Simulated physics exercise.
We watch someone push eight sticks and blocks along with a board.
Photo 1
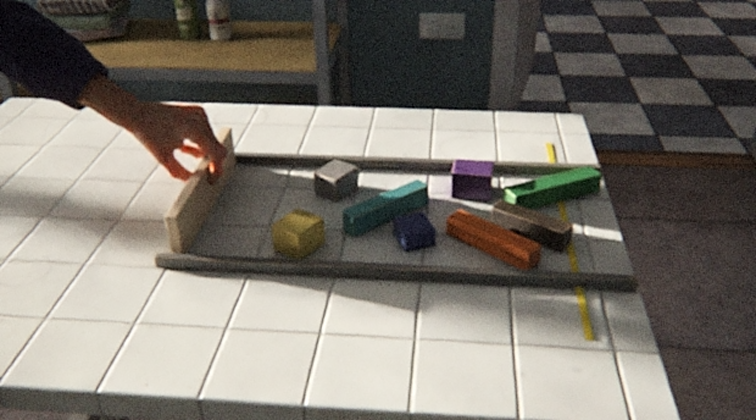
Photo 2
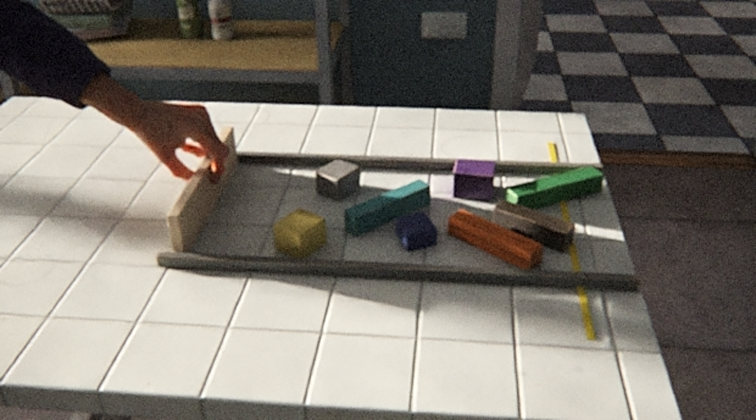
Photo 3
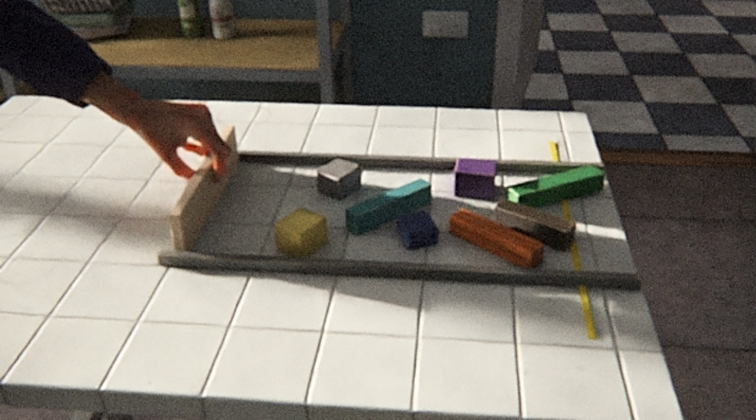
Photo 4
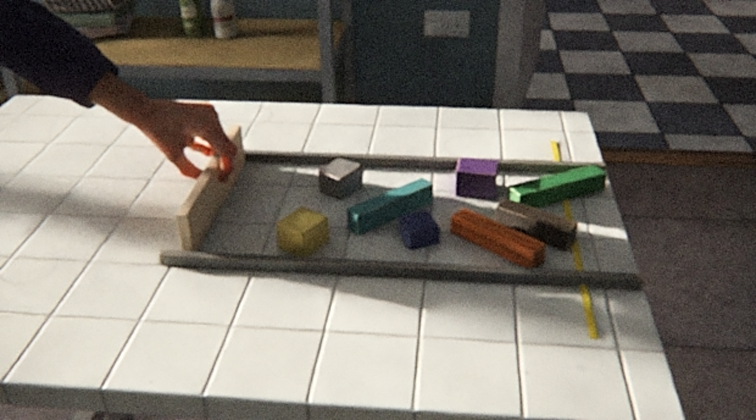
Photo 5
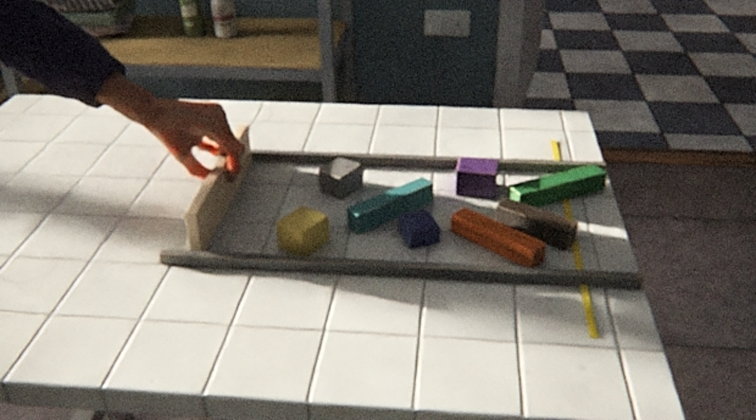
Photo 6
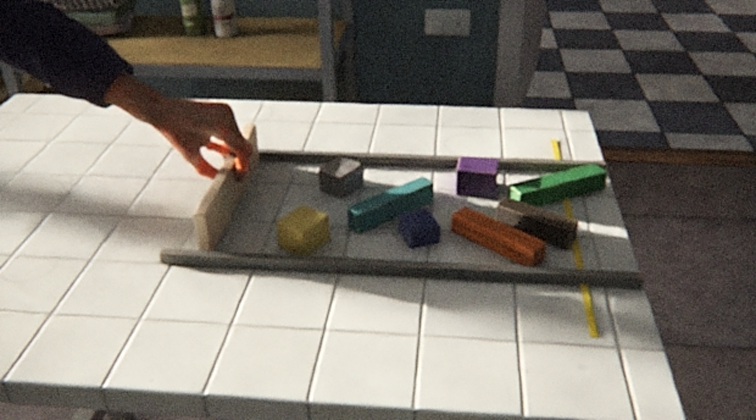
In this clip, a hand slides an upright wooden board a short way to the right between two rails on a white tiled table, while the coloured sticks and blocks ahead of it stay almost still, near a yellow tape line.
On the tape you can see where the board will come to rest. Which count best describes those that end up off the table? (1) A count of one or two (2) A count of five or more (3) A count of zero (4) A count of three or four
4.
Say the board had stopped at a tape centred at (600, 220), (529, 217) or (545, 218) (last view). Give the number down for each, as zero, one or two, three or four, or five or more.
Counts as listed: Five or more / zero / just one or two.
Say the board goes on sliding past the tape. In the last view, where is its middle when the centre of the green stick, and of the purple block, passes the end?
First one: Around (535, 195). Other one: Around (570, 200).
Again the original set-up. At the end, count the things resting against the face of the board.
3.
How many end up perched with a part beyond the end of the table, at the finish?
The figure is 3.
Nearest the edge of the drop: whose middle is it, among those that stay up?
It's the purple block that ends up nearest.
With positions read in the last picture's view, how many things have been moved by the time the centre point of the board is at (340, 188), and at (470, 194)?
3 at one spot and 8 at the other.
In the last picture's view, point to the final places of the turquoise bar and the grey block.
Taking them in turn, first comes (600, 210), then (580, 183).
Soon after, none off yet; green stick at rest near (558, 187); black bar at rest near (536, 223); orange stick at rest near (497, 236).
Then, none off yet; green stick moving near (563, 185); black bar moved a little near (551, 218); orange stick moved a little near (540, 229).
At rest, the number that fall off is three or four; fallen, orange stick, black bar and green stick.
